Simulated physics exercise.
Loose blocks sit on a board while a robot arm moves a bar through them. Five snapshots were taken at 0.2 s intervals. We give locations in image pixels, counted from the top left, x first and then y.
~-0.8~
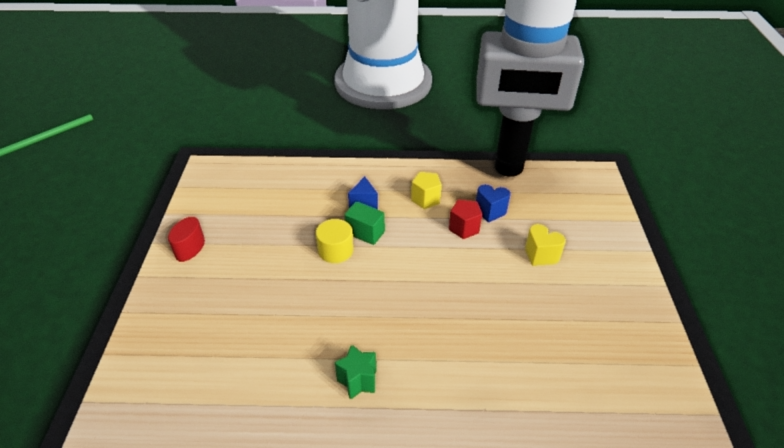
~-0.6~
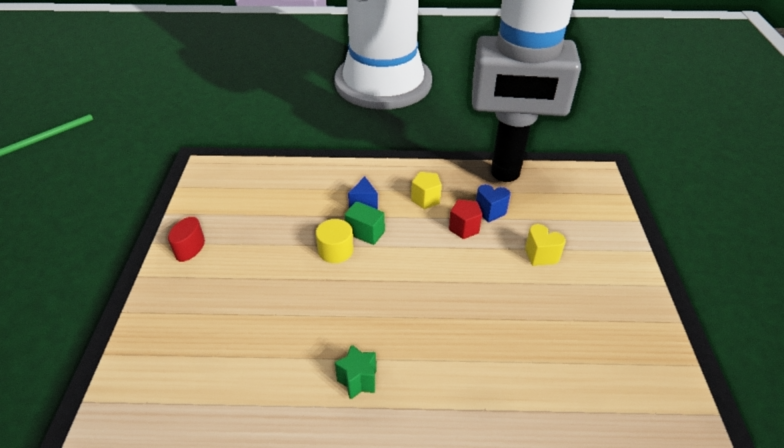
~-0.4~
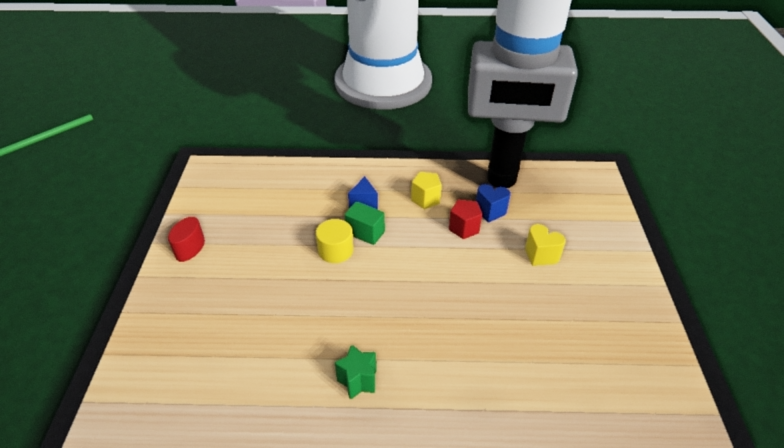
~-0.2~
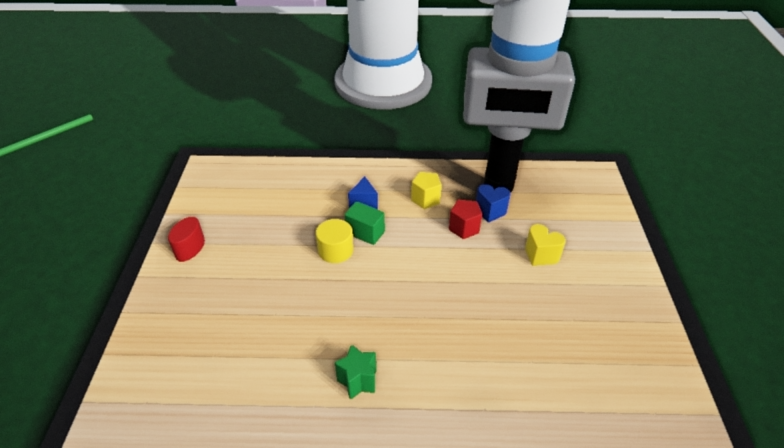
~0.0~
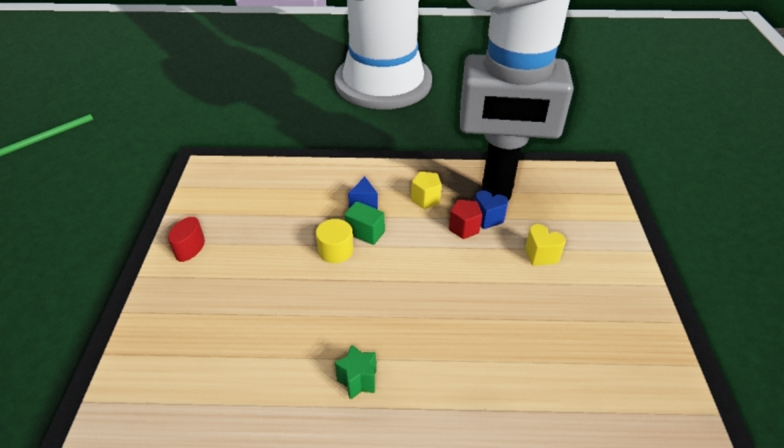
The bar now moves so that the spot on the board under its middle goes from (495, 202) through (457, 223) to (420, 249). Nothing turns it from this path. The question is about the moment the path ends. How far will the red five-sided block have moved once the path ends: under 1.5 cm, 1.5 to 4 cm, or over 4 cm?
The answer is over 4 cm.
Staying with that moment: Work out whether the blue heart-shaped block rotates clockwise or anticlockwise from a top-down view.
Looking from above, the answer is counterclockwise.
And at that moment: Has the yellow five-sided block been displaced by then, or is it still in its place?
It barely shifts, if at all.
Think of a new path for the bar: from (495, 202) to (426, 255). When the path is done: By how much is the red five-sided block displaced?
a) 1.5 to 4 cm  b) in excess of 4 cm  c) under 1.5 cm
It's b.
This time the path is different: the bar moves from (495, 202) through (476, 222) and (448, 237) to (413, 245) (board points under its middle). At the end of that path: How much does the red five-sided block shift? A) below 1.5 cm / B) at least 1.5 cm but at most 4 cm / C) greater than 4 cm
Choice C: Greater than 4 cm.
On the path given first. One third of the way, bar (470, 209); red five-sided block (451, 222), turned 40° clockwise; blue heart-shaped block (479, 215), turned 30° anticlockwise.
Two thirds of the way, bar (445, 225); red five-sided block (440, 234), turned 65° clockwise; blue heart-shaped block (477, 221), turned 65° anticlockwise.
At the end, bar (420, 243); yellow five-sided block still; red five-sided block (428, 254), turned 40° clockwise; blue heart-shaped block (477, 221), turned 65° anticlockwise.
